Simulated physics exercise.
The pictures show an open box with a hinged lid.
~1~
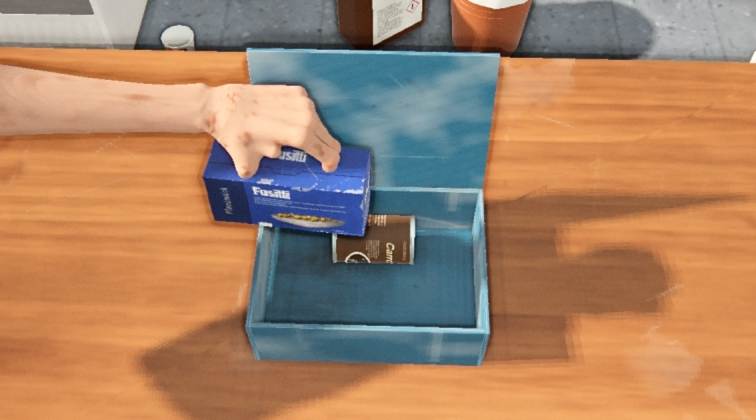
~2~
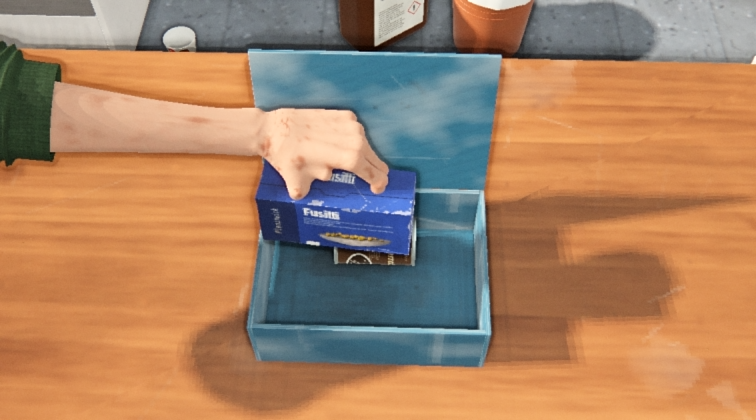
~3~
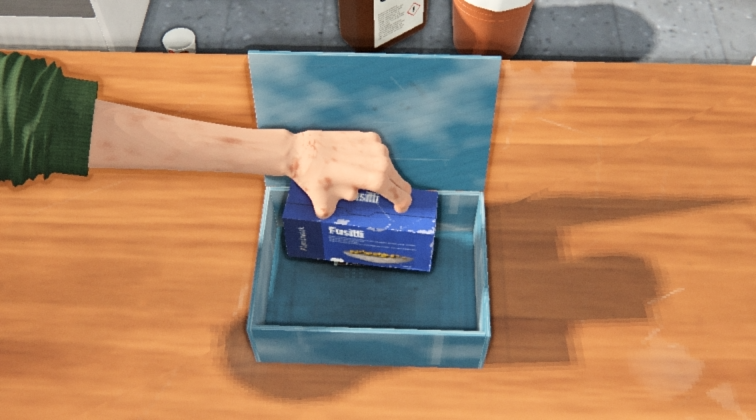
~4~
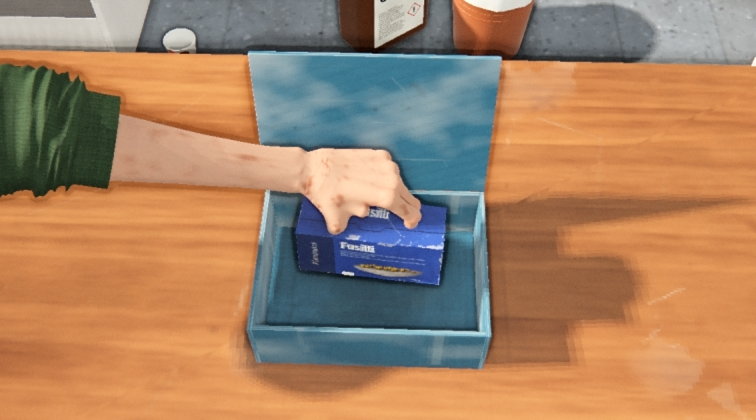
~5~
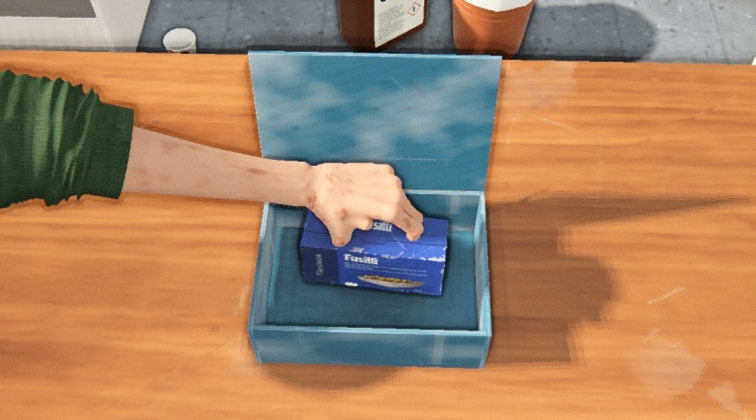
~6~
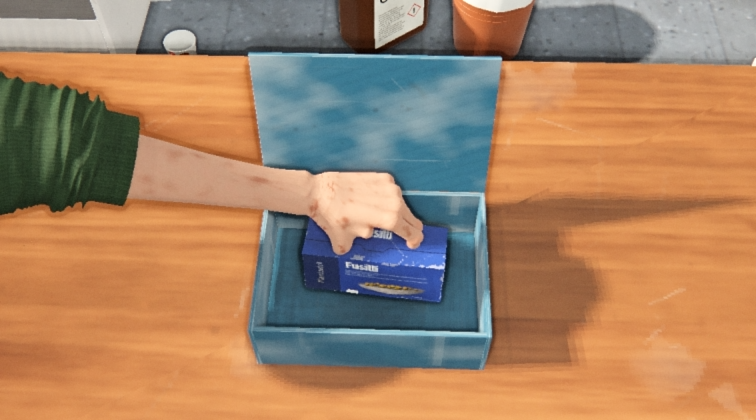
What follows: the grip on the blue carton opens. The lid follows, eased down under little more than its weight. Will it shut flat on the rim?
As it turns out, it sits on the rim.
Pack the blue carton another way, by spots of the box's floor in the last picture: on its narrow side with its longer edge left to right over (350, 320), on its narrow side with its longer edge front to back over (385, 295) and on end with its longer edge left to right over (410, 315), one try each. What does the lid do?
First try: It shuts flat; second try: It stays ajar; third try: It stays ajar.
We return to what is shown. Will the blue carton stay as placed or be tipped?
The blue carton keeps its pose.
Then, 0.90 s after the last picture, lid starting down; blue carton slid a little near (376, 286).
Then, 1.60 s after the last picture, lid 60° above the rim; blue carton slid a little near (376, 286).
Then, 2.20 s after the last picture, lid 17° above the rim; blue carton slid a little near (376, 286).
At rest, lid shut; moved from the start, blue carton; brown tin in place. Seen from the same camera at the end, blue carton near (376, 286).
